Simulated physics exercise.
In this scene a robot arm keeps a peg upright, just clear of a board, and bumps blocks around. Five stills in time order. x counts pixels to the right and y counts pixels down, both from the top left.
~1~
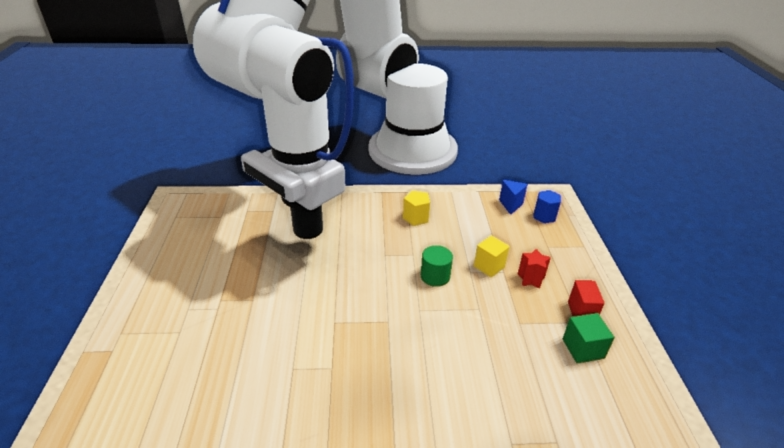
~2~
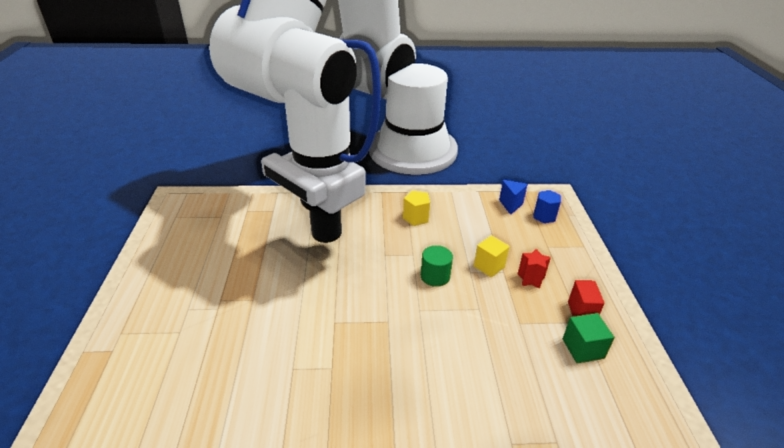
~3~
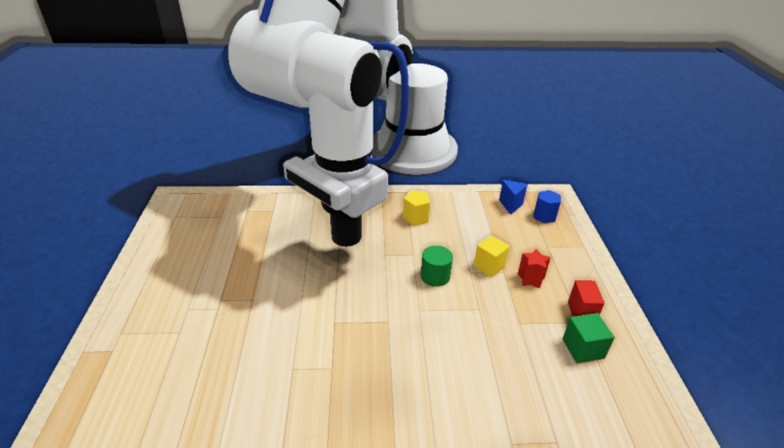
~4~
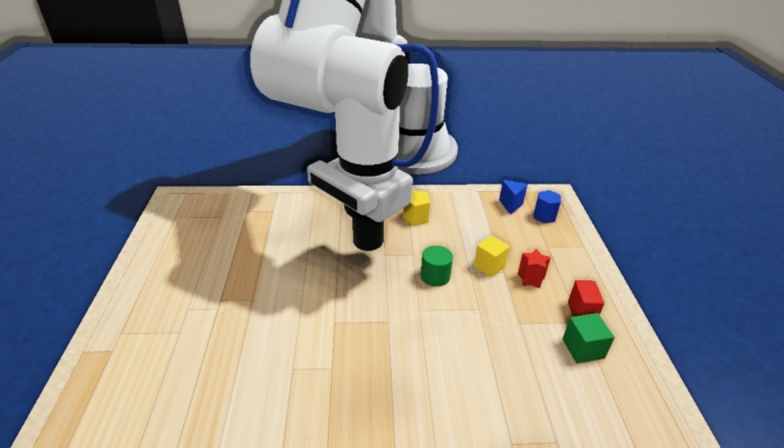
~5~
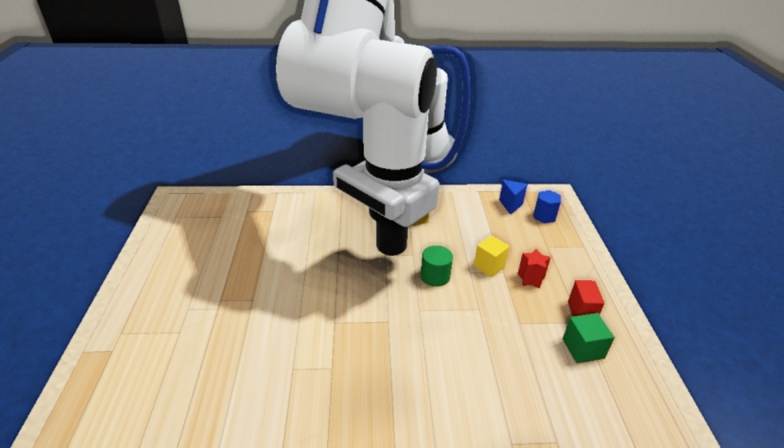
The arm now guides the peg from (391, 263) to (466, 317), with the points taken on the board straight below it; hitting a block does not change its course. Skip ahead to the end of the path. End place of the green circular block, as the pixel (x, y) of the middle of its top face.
I expect it at (472, 266).
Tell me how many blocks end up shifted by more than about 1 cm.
The push will move one block.
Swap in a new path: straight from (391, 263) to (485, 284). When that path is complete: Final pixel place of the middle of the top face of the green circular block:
The top centre is at (513, 281).
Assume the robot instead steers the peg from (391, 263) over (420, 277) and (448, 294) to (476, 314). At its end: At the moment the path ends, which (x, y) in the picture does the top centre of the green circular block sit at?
I predict (495, 272).
On the path given first. One third of the way, peg (416, 263); green circular block (449, 258).
Two thirds of the way, peg (442, 281); green circular block (469, 264).
At the end, peg (469, 301); green circular block (472, 266); yellow square block not moved.
